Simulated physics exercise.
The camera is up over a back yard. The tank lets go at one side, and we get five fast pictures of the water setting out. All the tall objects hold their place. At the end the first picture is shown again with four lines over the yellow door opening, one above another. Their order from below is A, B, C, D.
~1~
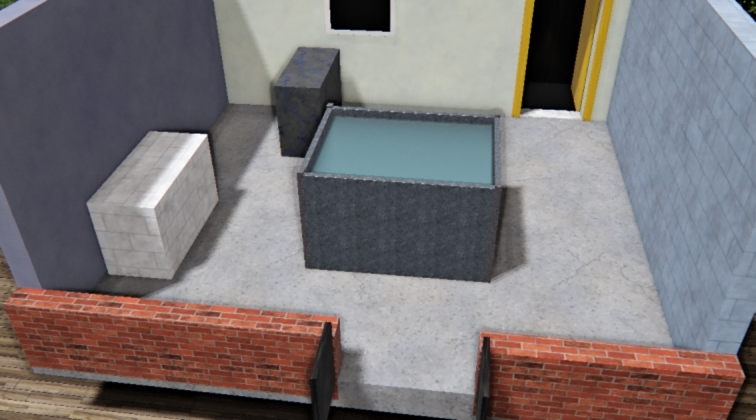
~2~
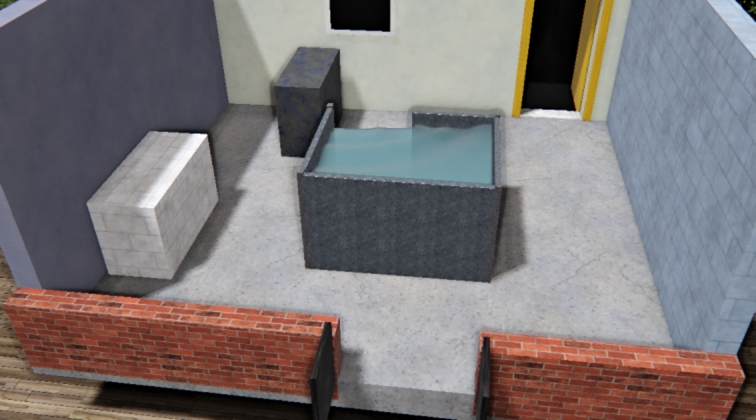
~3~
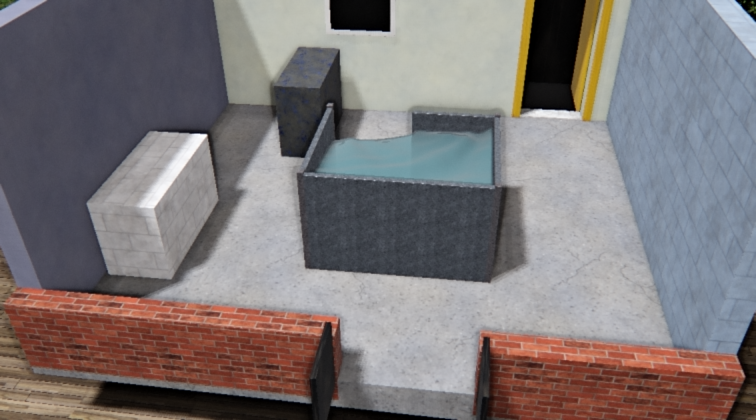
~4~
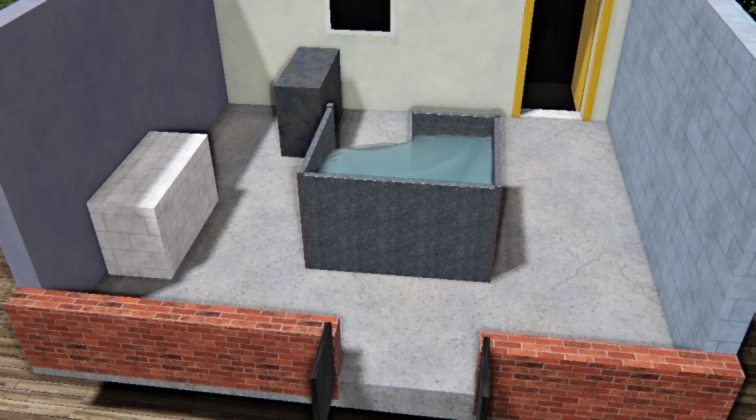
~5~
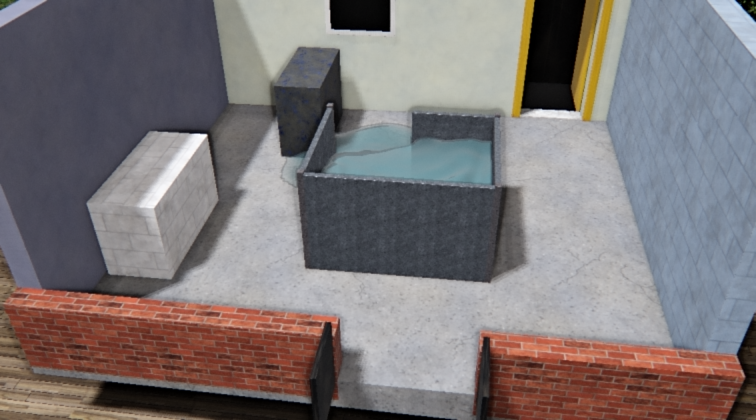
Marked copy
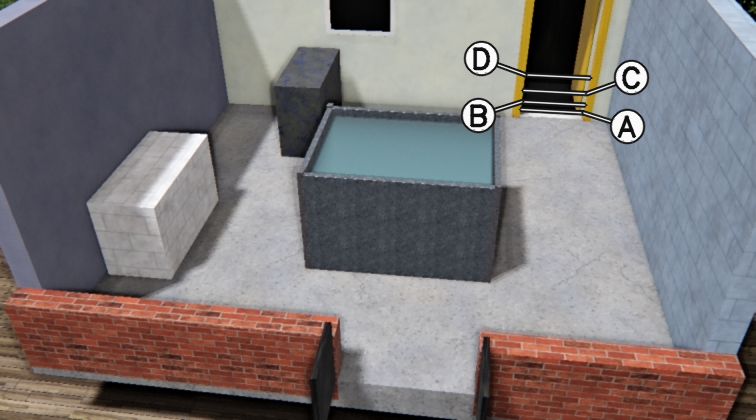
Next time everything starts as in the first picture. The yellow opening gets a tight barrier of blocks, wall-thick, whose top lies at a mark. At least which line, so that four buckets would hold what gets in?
Use mark B.
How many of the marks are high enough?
Three of the four.
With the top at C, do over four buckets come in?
No, that is safe.
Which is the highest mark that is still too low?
Mark A.
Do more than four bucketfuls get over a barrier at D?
No, not at all.
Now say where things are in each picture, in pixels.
The first frame shows water in the tank at rest, its middle at (406, 150); foot of the yellow doorway at (550, 118); open gate at (409, 319).
In the second frame, water covers 1 % of the ground, its front hidden from here.
In the third frame, water covers 3 % of the ground, its front hidden from here.
In the fourth frame, water covers 7 % of the ground, its front hidden from here.
In the fifth frame, 13 % of the ground under water, visible out to (389, 125).
In white, A at (552, 111); B at (553, 103); C at (555, 92); D at (557, 76); from the bottom up A, B, C, D.
If A is chosen, about 9 bucketfuls get in.
If B is chosen, a bucket or two gets in.
If C is chosen, nothing gets over.
If D is chosen, nothing gets over.
